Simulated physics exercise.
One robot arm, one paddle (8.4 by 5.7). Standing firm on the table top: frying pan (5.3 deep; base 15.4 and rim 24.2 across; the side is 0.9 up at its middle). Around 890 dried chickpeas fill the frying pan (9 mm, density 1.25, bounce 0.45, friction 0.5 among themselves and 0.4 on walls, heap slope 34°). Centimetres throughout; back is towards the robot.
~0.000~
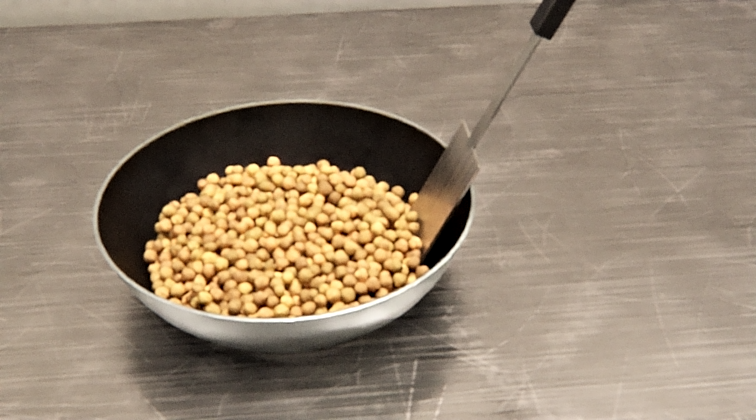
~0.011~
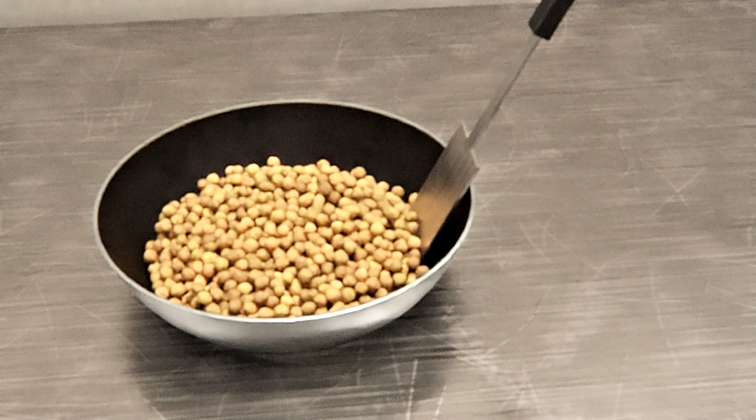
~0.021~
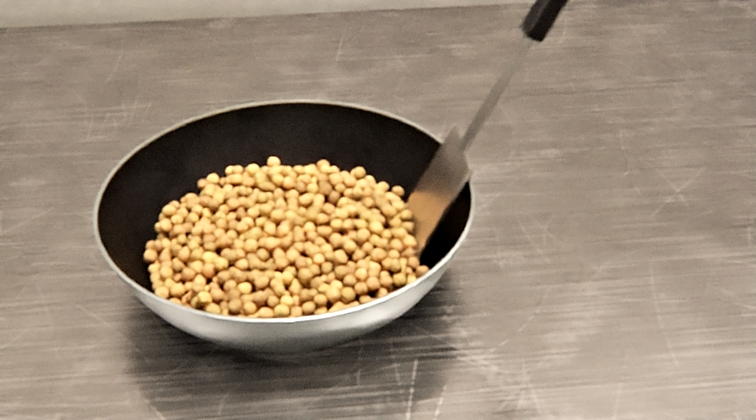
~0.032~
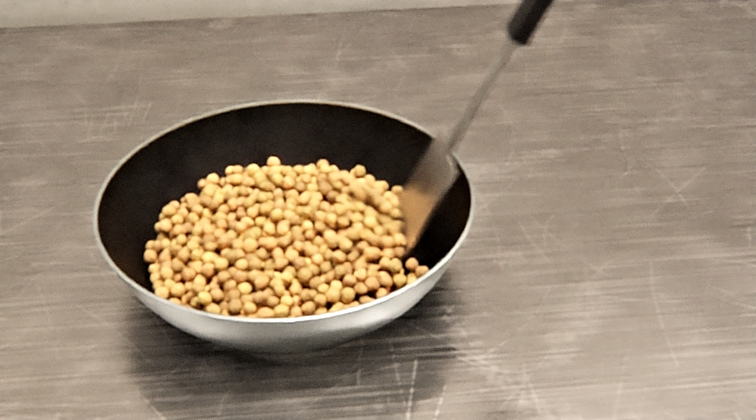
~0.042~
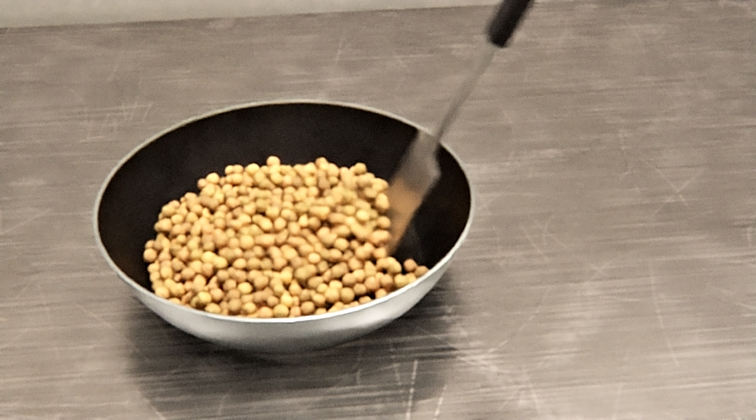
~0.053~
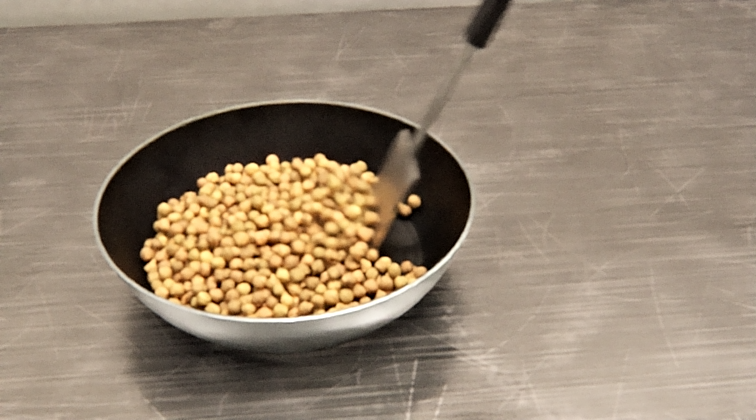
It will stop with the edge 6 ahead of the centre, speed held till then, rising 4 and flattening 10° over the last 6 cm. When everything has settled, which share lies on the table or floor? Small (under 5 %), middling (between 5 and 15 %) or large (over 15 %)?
Answer: Middling; between 5 and 15 % of the dried chickpeas finish on the table or floor.
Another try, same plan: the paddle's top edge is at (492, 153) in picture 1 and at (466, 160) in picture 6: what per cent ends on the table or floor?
About 0 per cent.
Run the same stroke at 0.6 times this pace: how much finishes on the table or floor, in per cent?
Some 0 per cent.
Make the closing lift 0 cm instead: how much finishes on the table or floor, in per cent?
Some 5 per cent.
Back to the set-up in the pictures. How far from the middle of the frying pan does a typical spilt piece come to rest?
Roughly 46 cm.
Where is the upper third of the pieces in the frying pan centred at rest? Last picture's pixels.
Near (193, 239).
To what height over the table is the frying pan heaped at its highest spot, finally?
Roughly 5.0 cm.
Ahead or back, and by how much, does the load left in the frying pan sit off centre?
Roughly 3.0 cm ahead.
After 0.08 s, sloping 64°, highest piece 7 above the table; 888 in the frying pan.
After 0.11 s, sloping 61°, highest piece 9 above the table; 888 in the frying pan.
After 0.32 s, sloping 54°, highest piece 5 above the table; 799 in the frying pan, 87 on the table or floor, 2 on the blade or in flight.
After 1.37 s, sloping 54°, highest piece 5 above the table; 799 in the frying pan, 89 on the table or floor.
At rest, 799 in the frying pan, 89 on the table or floor. That is 10 % on the table or floor.
